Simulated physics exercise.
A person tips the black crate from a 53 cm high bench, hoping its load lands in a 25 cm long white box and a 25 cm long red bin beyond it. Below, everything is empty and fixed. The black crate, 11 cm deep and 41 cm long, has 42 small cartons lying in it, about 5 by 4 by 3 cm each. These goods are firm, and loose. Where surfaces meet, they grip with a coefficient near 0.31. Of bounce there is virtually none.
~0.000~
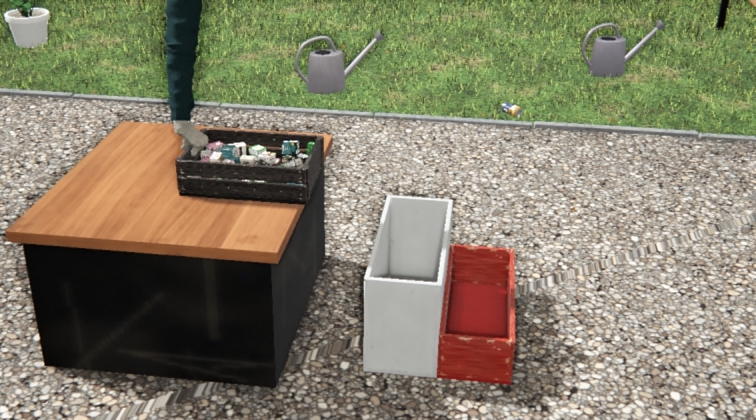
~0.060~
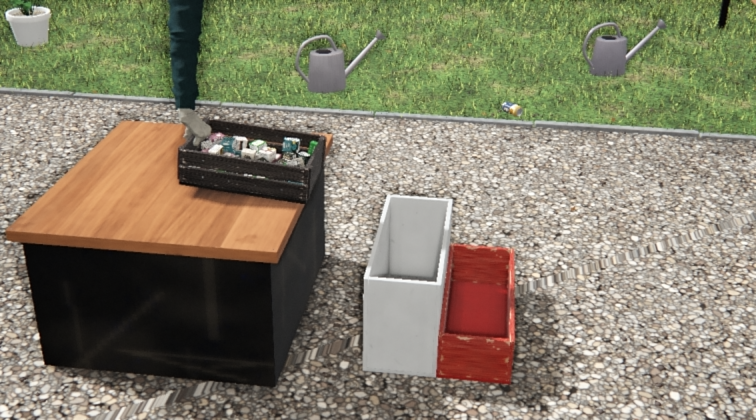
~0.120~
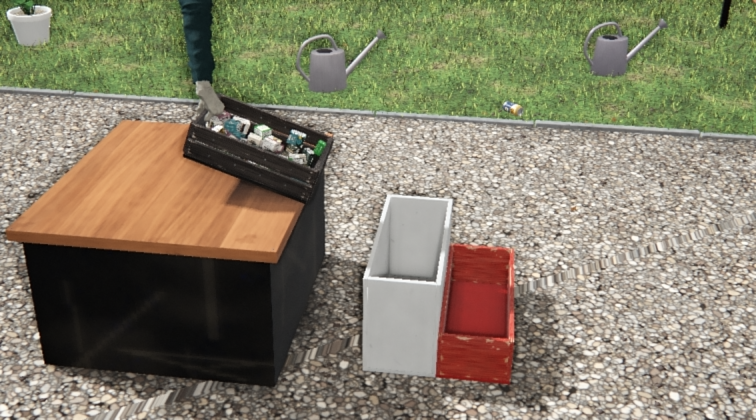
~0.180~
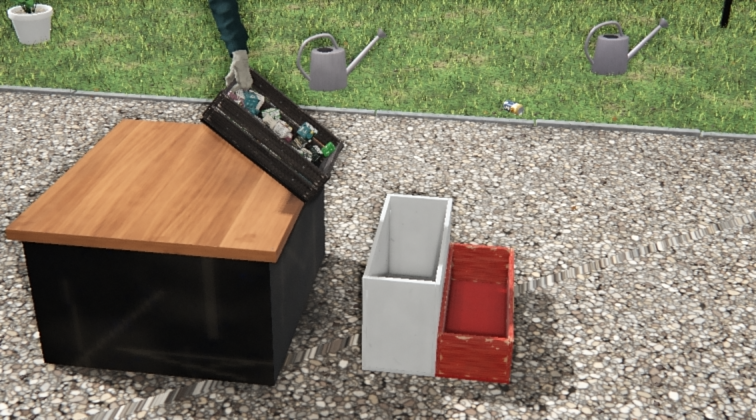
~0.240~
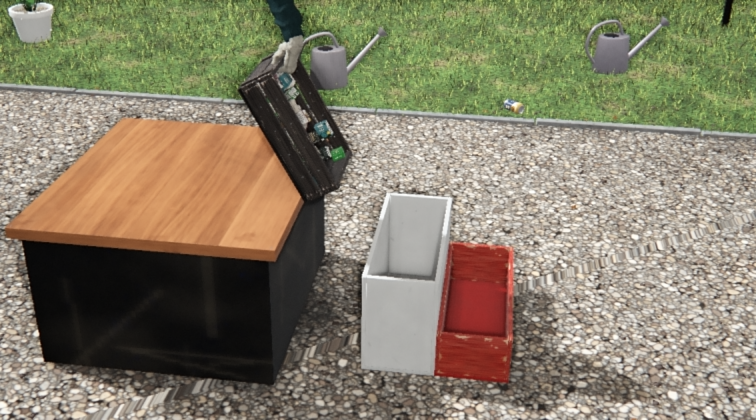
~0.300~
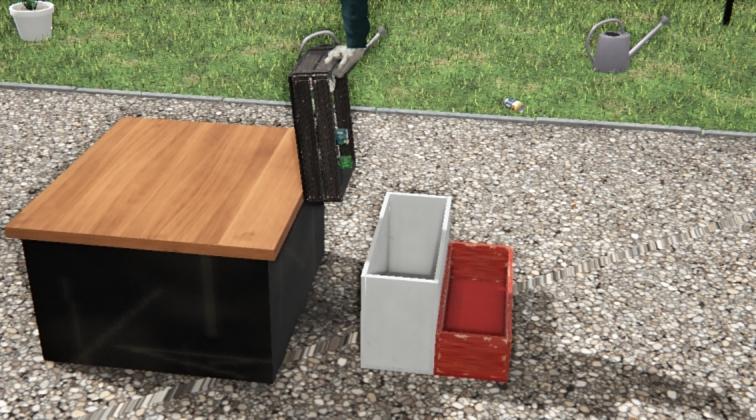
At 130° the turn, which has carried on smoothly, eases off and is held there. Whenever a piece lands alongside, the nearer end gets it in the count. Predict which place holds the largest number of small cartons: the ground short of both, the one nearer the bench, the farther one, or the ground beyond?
My prediction: Past.
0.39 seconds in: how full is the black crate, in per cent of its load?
95 %.
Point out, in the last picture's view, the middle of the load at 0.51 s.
Estimated centre in the last picture: (417, 191).
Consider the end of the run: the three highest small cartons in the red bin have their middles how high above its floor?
That is close to 9 centimetres.
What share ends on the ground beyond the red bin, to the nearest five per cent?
That comes to around 40 per cent.
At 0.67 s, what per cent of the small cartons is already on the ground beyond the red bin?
I'd put it near 25 in a hundred by then.
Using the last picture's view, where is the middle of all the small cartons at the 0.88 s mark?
Estimated centre in the last picture: (494, 319).
After 0.39 s, tilt 114°; 40 still in the black crate and 2 in the air.
After 0.51 s, tilt 130°; 4 still in the black crate, 1 in the white box and 37 in the air.
After 0.67 s, tilt 130°; 10 in the white box, 6 in the red bin, 4 on the ground short of the white box, 10 on the ground beyond the red bin and 12 in the air.
Final count (at 0.88 s), 10 in the white box, 6 in the red bin, 9 on the ground short of the white box and 17 on the ground beyond the red bin.
